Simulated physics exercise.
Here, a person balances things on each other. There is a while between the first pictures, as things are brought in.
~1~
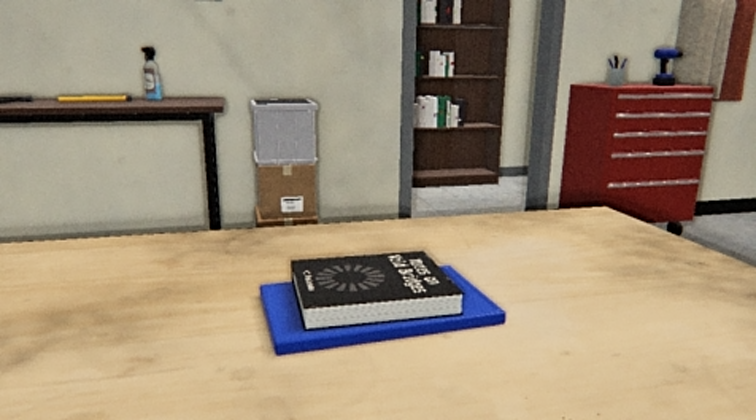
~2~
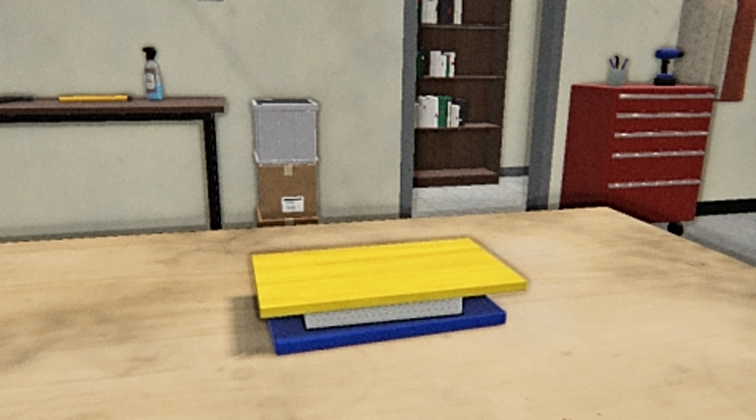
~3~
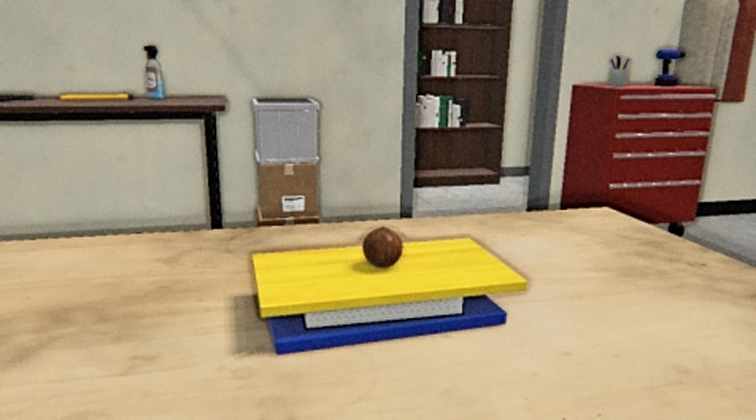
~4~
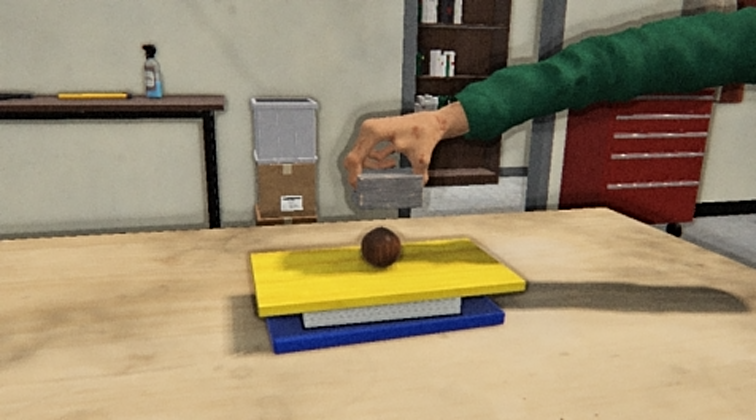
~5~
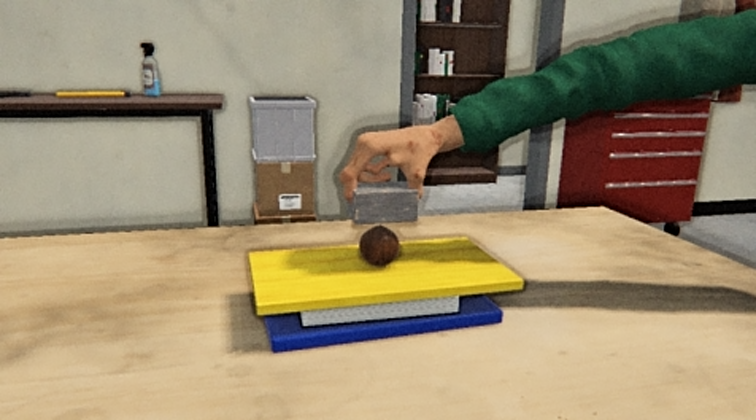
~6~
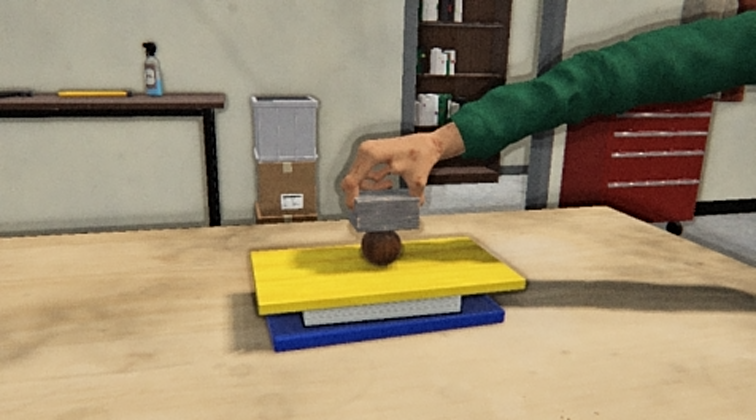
A hand in a green sleeve lowered a grey block onto a small brown ball and kept hold of it, after a yellow board and then the ball had appeared atop a black book on a blue board.
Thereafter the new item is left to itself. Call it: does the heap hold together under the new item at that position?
It falls apart.
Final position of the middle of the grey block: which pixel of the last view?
Somewhere around (481, 245) in the last picture.
Then, 0.60 s after the last picture, grey block now fallen.
Then, 0.90 s after the last picture, things are still on the move.
Then, 1.80 s after the last picture, nothing new.
At rest, fallen, grey block; the other 4 in place. Seen from the same camera at the end, grey block near (482, 245). The pile comes apart.
